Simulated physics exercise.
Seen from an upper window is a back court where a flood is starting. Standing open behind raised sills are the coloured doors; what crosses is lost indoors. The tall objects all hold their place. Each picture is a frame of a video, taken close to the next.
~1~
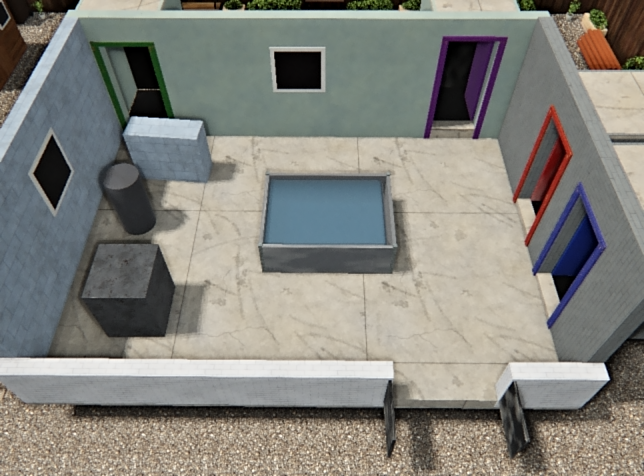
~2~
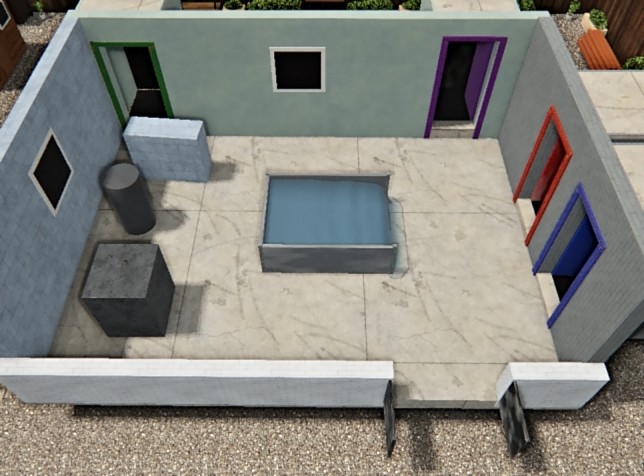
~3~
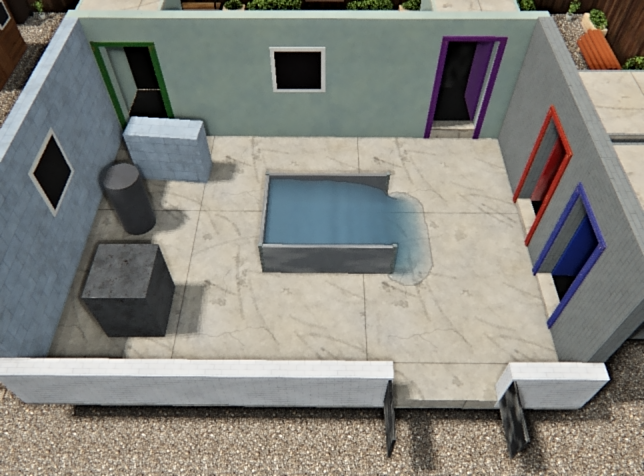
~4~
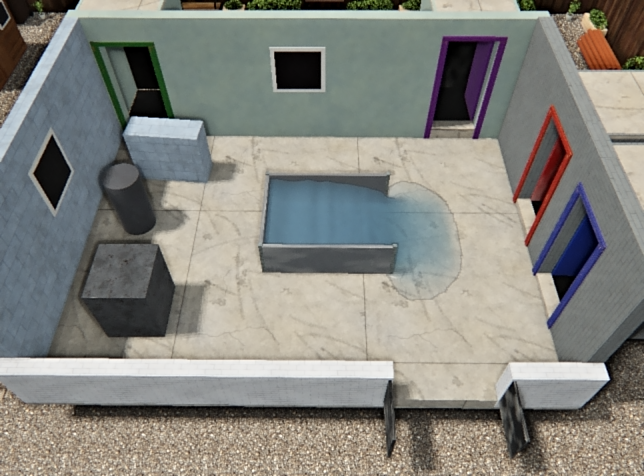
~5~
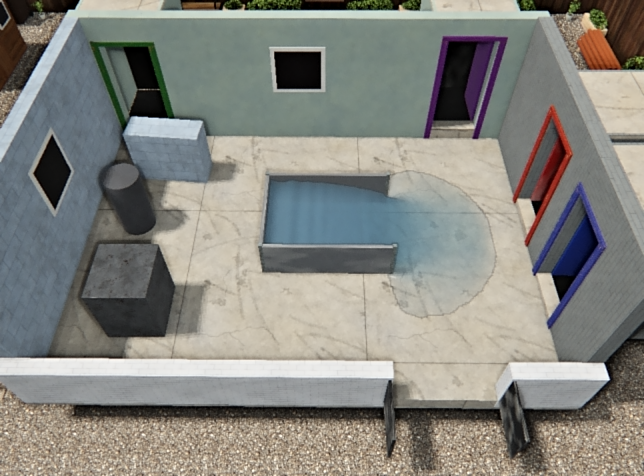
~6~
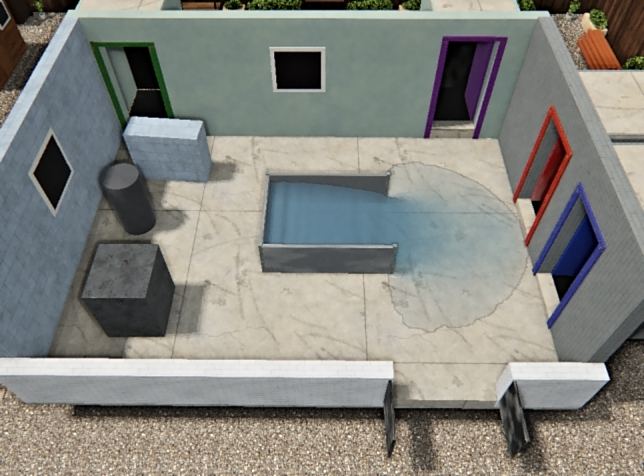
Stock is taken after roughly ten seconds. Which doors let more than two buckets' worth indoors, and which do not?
The purple door keeps inside the allowance there; the red door exceeds the allowance there; the green door keeps inside the allowance there; the blue door exceeds the allowance there.
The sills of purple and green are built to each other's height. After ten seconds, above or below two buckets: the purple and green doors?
With the sills traded, the purple door overflows the limit and the green door stays within it.
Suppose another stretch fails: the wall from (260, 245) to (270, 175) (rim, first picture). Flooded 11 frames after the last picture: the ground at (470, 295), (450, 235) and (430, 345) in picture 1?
Taking the points in order: Unwetted, unwetted and unwetted.
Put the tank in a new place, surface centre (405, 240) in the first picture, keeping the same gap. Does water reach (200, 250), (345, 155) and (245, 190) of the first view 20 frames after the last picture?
Taking the three spots in that order, I'd say spared, then drenched, then spared.
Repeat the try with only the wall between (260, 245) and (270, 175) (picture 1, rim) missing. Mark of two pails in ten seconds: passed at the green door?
The green door ends up above.
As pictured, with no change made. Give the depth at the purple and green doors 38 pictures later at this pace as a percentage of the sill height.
About 30 and 0 %.
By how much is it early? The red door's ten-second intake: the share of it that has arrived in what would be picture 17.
About 65 %.
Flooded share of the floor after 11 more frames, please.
I make it 30 per cent.
A moment on, water covers 25 % of the floor; the purple door not reached, the red door over two buckets in, the green door not reached, the blue door under two buckets in.
Next, water covers 30 % of the floor; the purple door wet at the sill, nothing in, the red door far over two buckets in, the green door not reached, the blue door over two buckets in.
Then, water covers 40 % of the floor; the purple door wet at the sill, nothing in, the red door far over two buckets in, the green door not reached, the blue door far over two buckets in.
Later, water covers 75 % of the floor; the purple door wet at the sill, nothing in, the red door far over two buckets in, the green door not reached, the blue door far over two buckets in.
In the end, water covers 95 % of the floor; the purple door wet at the sill, nothing in, the red door far over two buckets in, the green door wet at the sill, nothing in, the blue door far over two buckets in.
